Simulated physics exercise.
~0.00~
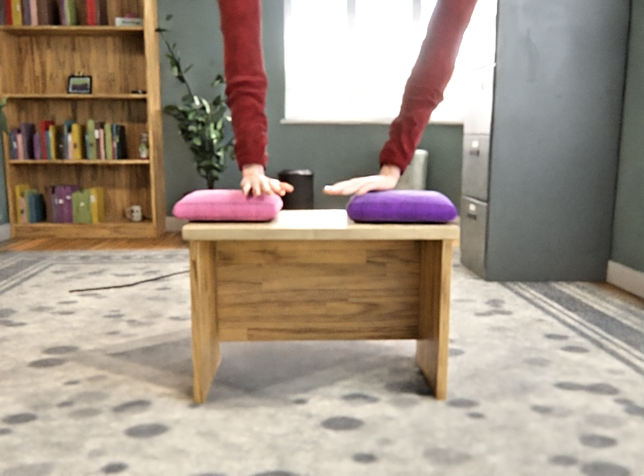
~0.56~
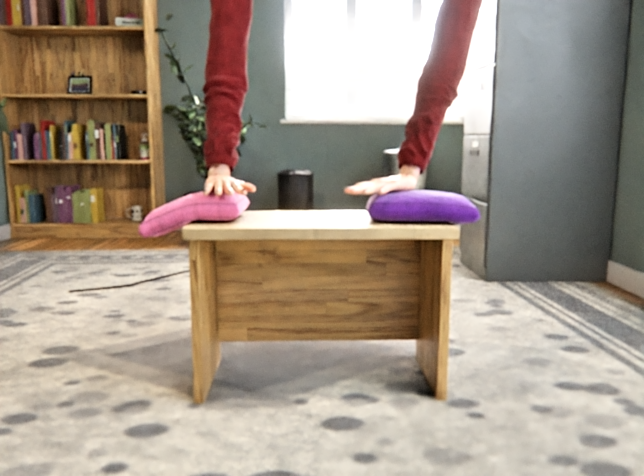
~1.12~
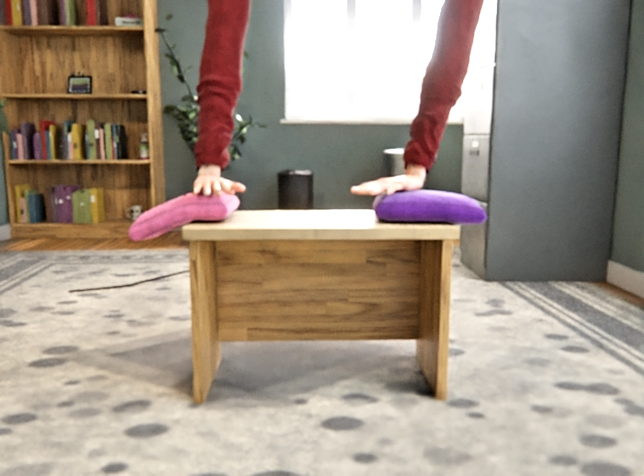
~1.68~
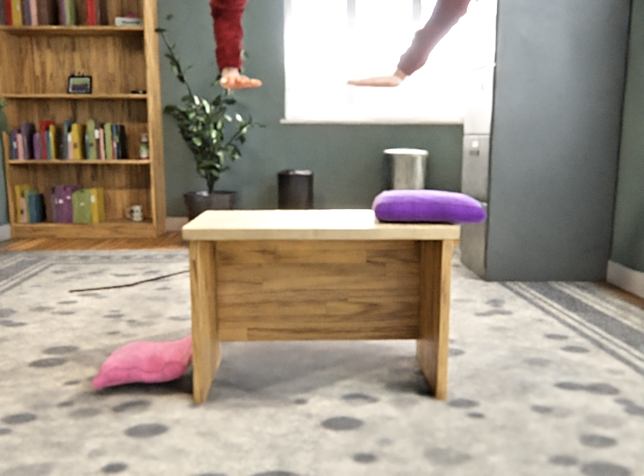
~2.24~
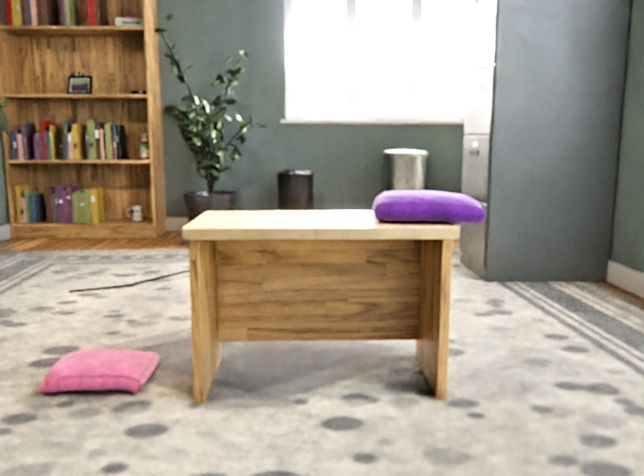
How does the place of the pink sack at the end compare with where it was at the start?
At the start the pink sack was on the left end of the bench top under a hand. By the end it lay on the floor to the left of the bench.
